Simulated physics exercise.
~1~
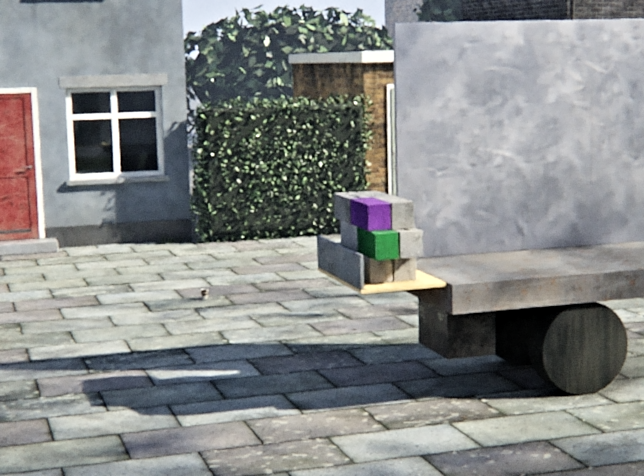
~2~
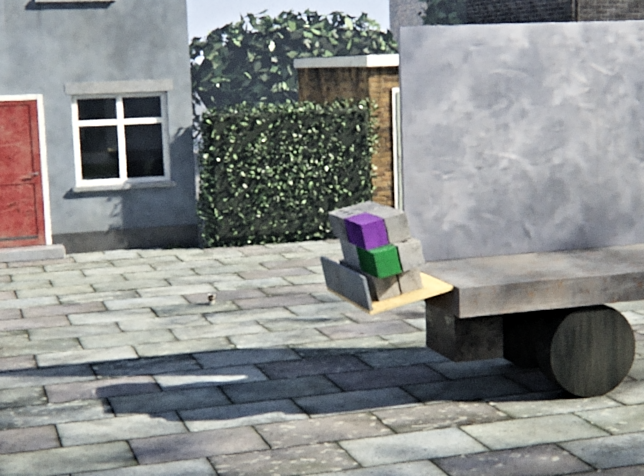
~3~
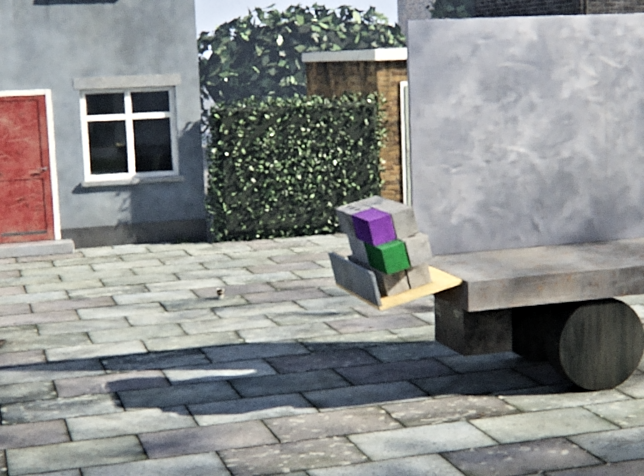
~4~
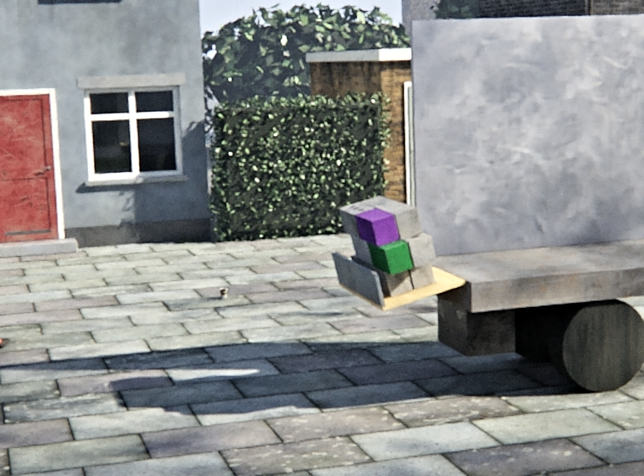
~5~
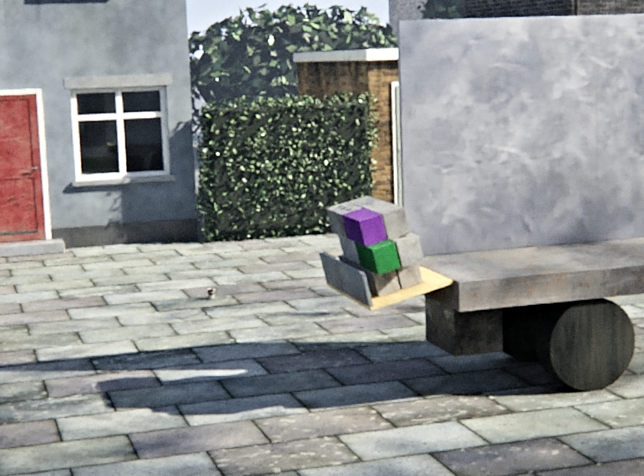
A large grey slab-sided lorry bed with a dark round wheel stands at the right of a sunlit paved yard, seen from the side by a slightly swaying camera. Behind it are a grey house with a red door and white-framed window, a leafy hedge and a brick outbuilding. On a pale platform at the bed's left end sits a stack of grey concrete blocks, one purple and one green. The platform tips modestly down to the left, and the stack leans with it. Then the tilt stops, and every block stays aboard, the purple still above the green.
